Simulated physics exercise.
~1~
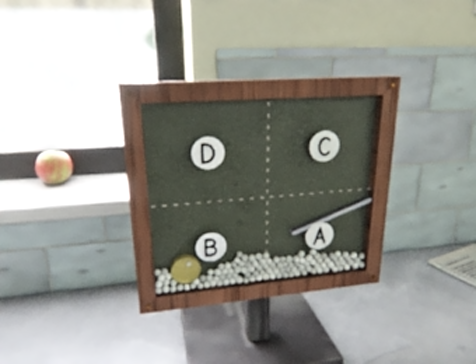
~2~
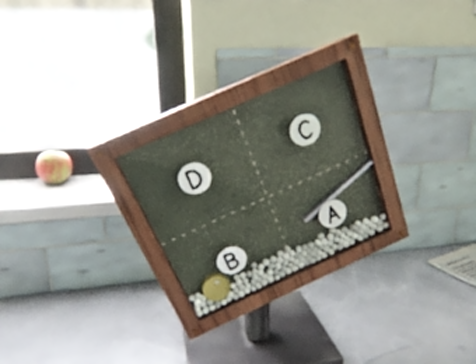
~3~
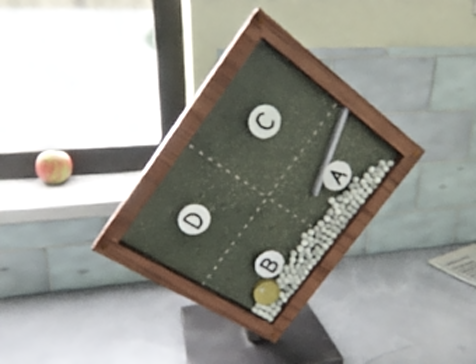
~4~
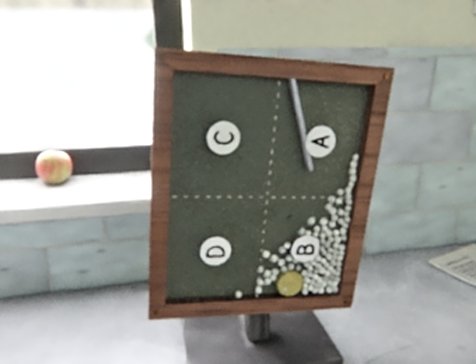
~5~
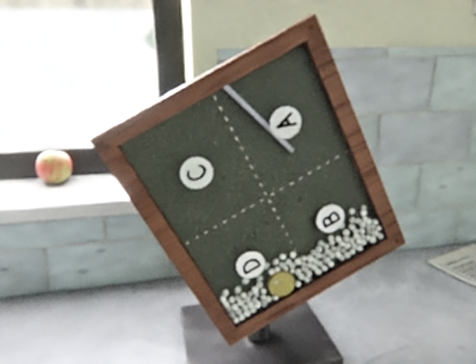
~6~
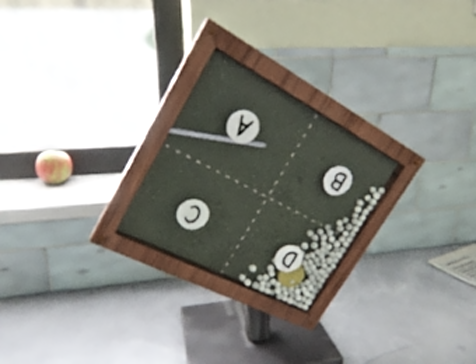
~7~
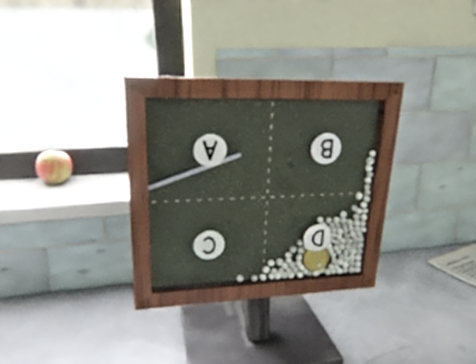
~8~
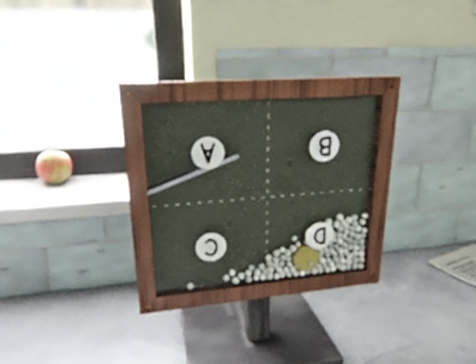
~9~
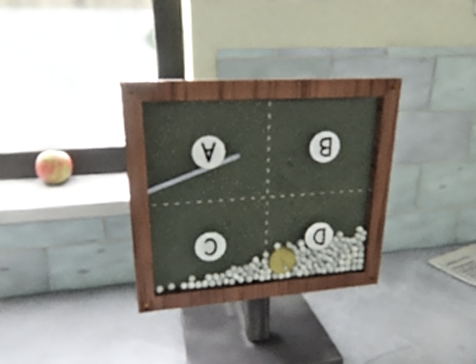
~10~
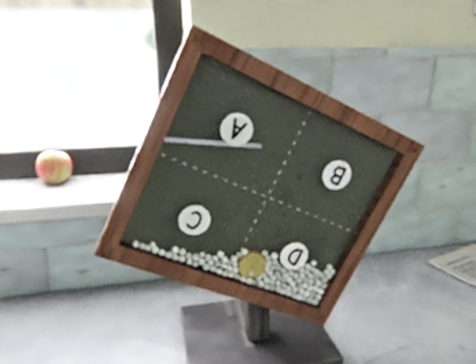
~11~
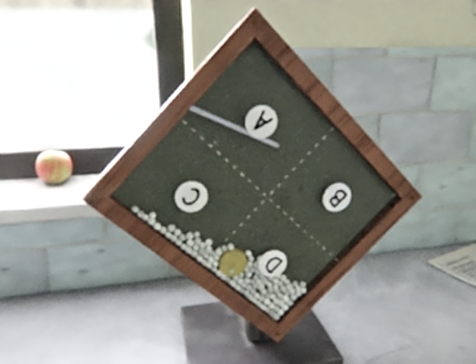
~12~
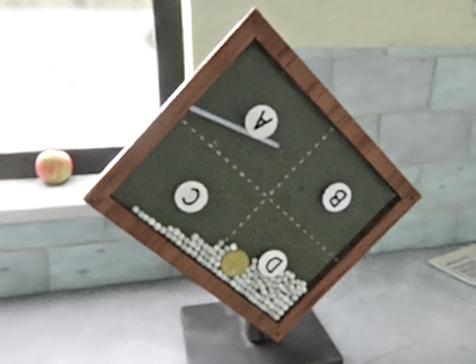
Wood-framed display case turning anticlockwise until upside down, then partway back, white beads and yellow disc sliding to rest near D.
